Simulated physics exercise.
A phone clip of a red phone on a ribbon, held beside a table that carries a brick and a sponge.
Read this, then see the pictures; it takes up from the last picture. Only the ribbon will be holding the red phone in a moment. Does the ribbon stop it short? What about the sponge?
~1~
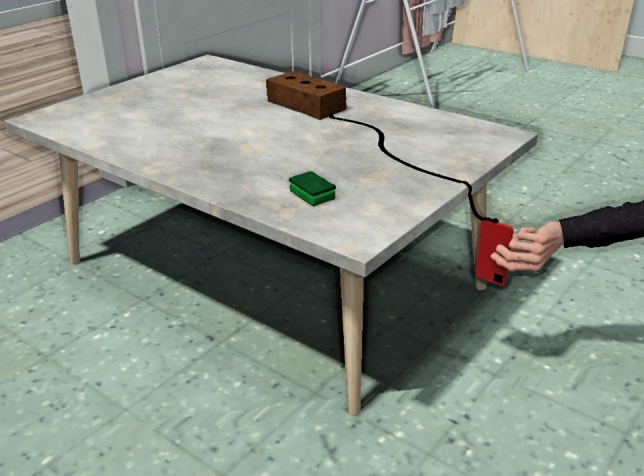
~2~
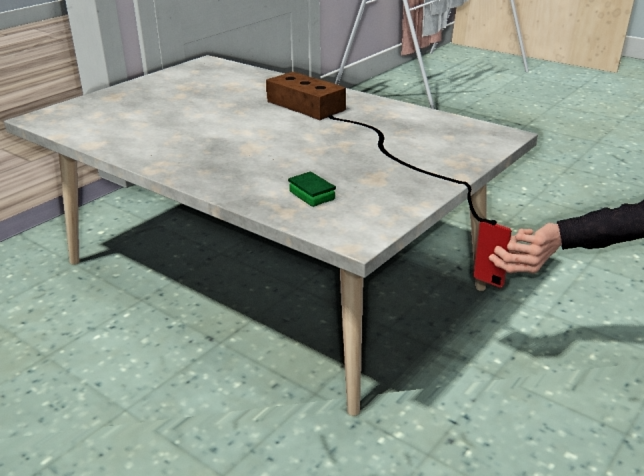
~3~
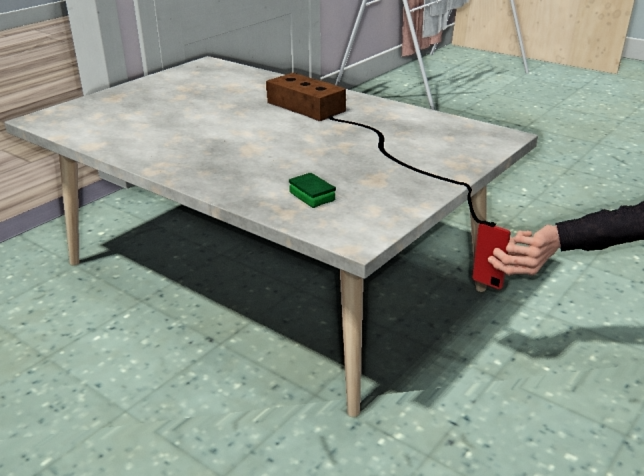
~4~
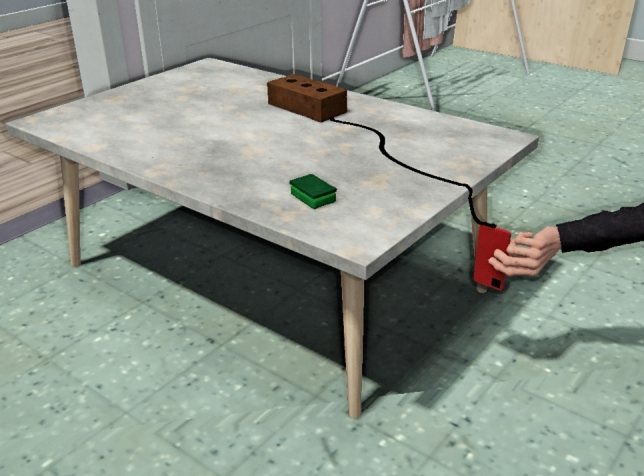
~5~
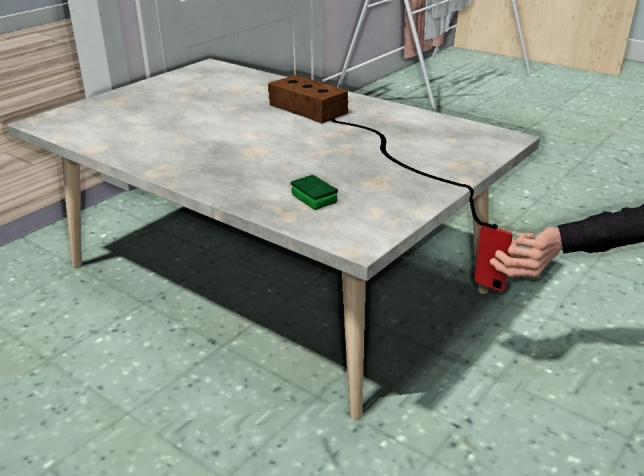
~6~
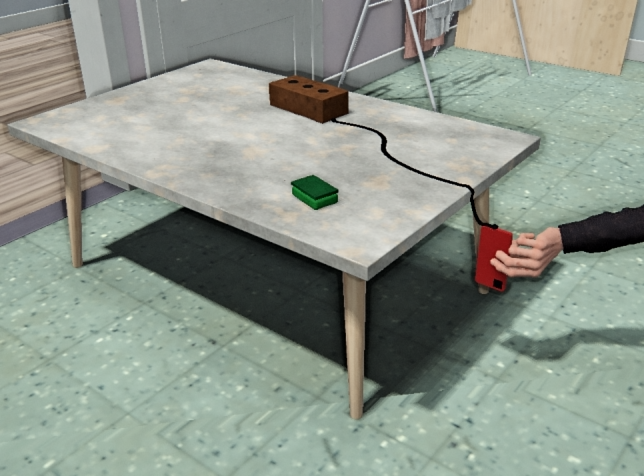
By the end the red phone has stayed suspended, and the sponge has held its position.
Then, 0.46 s past the final frame, phone in the air near (447, 264); brick still; sponge still.
Then, 1.22 s past the final frame, phone in the air near (472, 270); brick still; sponge still.
Then, 2.08 s past the final frame, phone in the air near (488, 275); brick still; sponge still.
When it is over, phone in the air near (480, 273); brick still; sponge still. The red phone swings from the edge and the sponge stays on top.
